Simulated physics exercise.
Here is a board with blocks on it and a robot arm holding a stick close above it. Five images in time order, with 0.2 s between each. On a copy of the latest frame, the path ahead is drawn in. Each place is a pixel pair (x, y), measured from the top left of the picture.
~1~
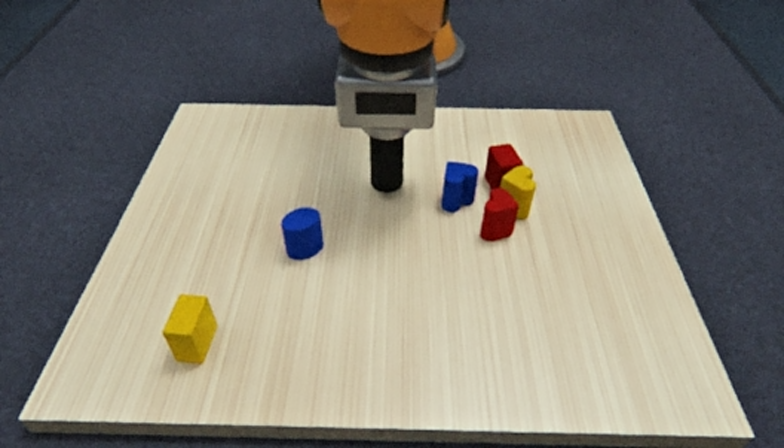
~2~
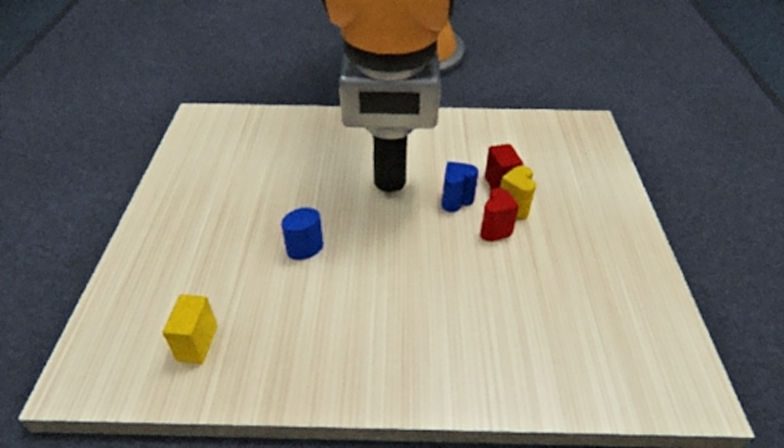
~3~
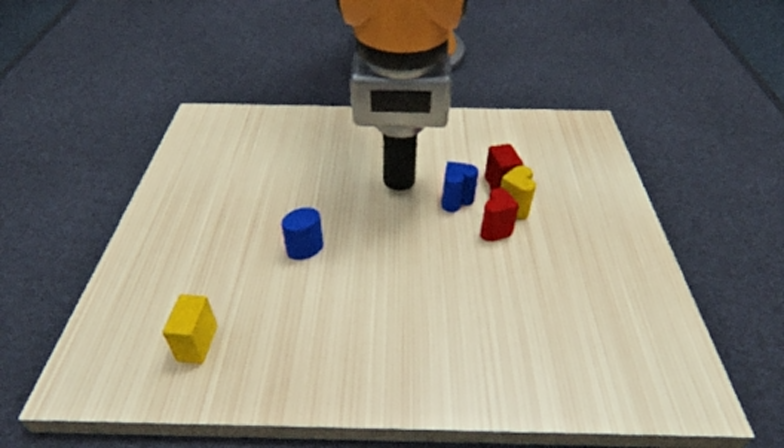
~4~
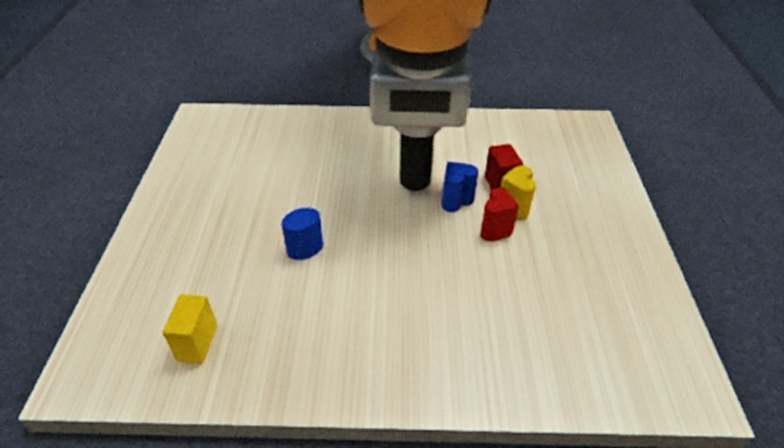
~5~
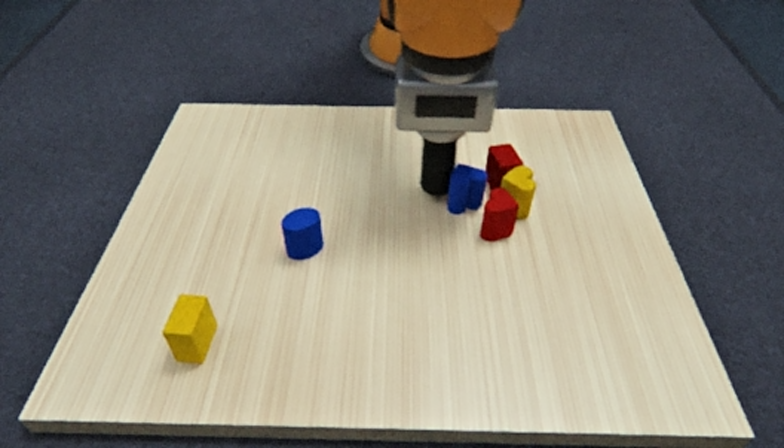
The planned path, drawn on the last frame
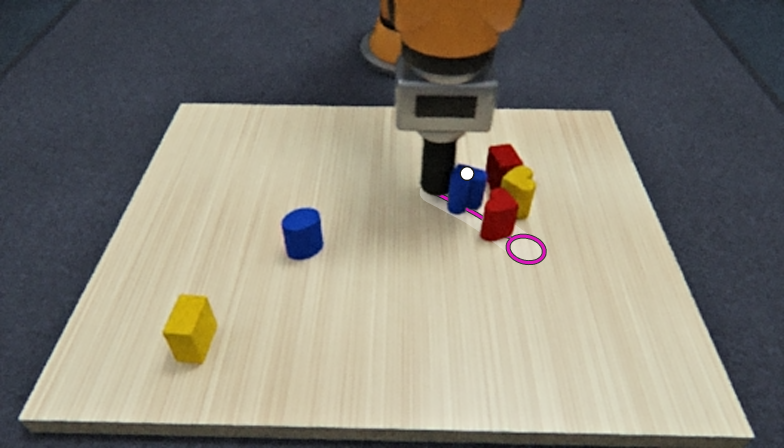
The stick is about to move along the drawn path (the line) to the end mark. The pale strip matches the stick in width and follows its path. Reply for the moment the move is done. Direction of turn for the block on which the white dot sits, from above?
From overhead, the rotation is counterclockwise.
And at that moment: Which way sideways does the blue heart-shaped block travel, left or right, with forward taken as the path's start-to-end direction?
It's pushed left.
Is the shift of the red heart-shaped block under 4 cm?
It seems not.
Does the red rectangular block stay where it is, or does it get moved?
It gets no push and keeps its place.
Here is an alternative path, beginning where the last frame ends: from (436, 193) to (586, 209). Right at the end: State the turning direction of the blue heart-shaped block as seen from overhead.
Verdict: Clockwise.
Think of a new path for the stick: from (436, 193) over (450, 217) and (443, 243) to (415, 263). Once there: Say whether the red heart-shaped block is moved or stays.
That block stays.
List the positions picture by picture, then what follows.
The first picture shows lower end of the stick (387, 182), tops of blocks, blue heart-shaped block (460, 171), red heart-shaped block (501, 200), red rectangular block (506, 154), yellow heart-shaped block (521, 177).
The second picture shows stick (390, 182), blocks as before.
The third picture shows stick (399, 180), blocks as before.
The fourth picture shows stick (415, 180), blocks as before.
The fifth picture shows stick (437, 185), blue heart-shaped block (467, 174), red heart-shaped block (501, 200), red rectangular block (506, 154), yellow heart-shaped block (521, 177).
The drawn path runs from (436, 193) over (482, 217) to (526, 249); the dot is on the blue heart-shaped block.
The first path, step by step. One third of the way, stick (468, 201); blue heart-shaped block (502, 188); red heart-shaped block (510, 207), turned 40° clockwise; yellow heart-shaped block (527, 176).
Two thirds of the way, stick (498, 220); blue heart-shaped block (536, 203); red heart-shaped block (530, 224), turned 75° clockwise; yellow heart-shaped block (527, 176).
At the end, stick (528, 241); blue heart-shaped block (567, 213), turned 50° anticlockwise; red heart-shaped block (556, 246), turned 100° clockwise; red rectangular block not moved; yellow heart-shaped block (527, 176).
